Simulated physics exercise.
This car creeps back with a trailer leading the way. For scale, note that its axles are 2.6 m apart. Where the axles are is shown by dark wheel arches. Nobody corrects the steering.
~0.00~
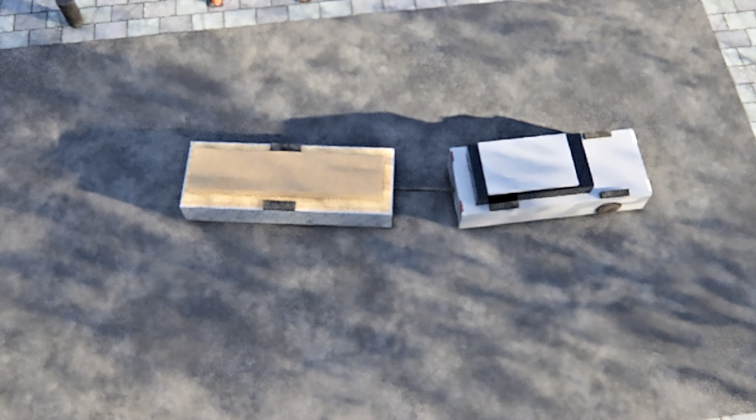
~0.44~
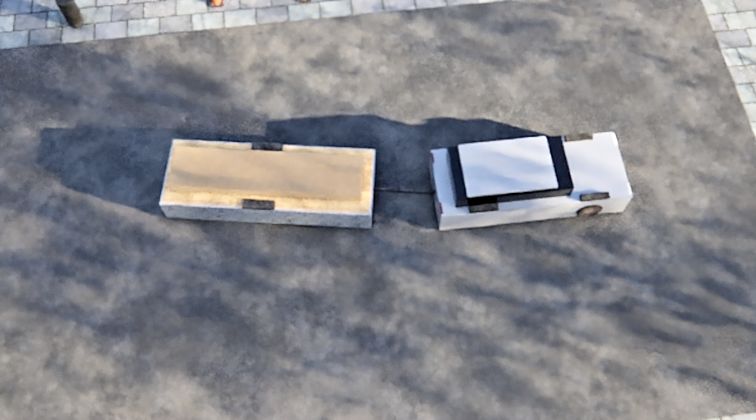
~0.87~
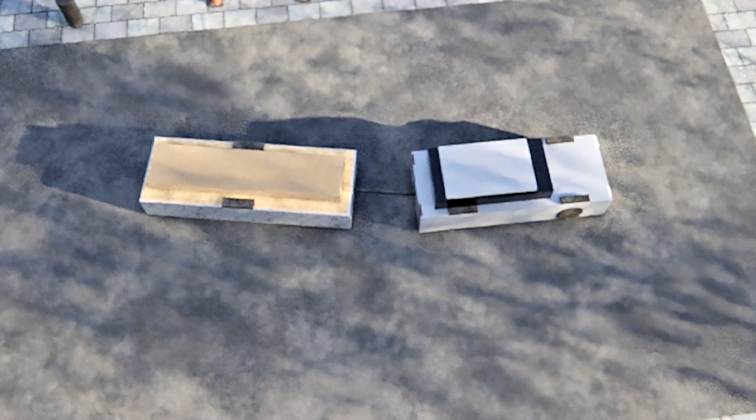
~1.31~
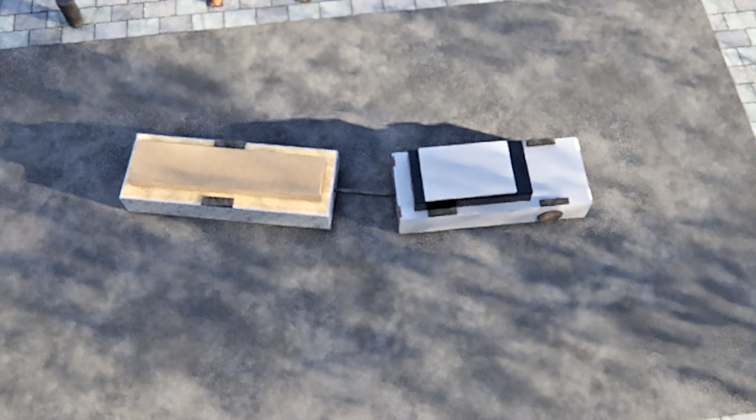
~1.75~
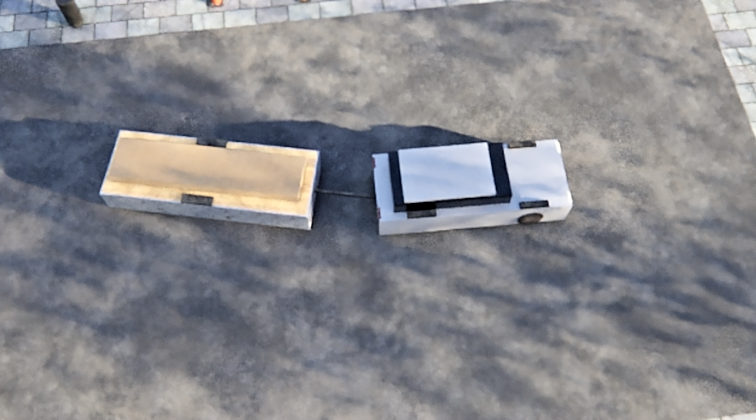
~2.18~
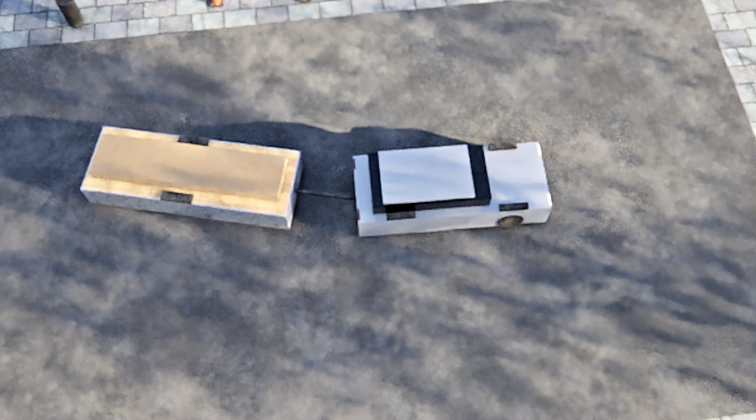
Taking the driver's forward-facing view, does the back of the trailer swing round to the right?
No, it swings to the left.
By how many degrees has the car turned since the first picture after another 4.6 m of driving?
Roughly 6 degrees.
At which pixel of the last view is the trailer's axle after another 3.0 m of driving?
About (74, 143).
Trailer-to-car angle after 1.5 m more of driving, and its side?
I'd say around 20° off to the left side.
Then, 3.6 s in, the tail is 18° to the car's left, the car has turned 3° and the trailer's axle is at (127, 158) of the last picture.
Then, 4.9 s in, the tail is 23° to the car's left, the car has turned 5° and the trailer's axle is at (74, 143) of the last picture.
Then, 6.4 s in, the tail is 32° to the car's left, the car has turned 6° and the trailer's axle is at (28, 123) of the last picture.
Then, 7.7 s in, the tail is 44° to the car's left, the car has turned 7° and the trailer's axle is out of the picture.
Then, 9.2 s in, the tail is 60° to the car's left, the car has turned 8° and the trailer's axle is out of the picture; it has jack-knifed.
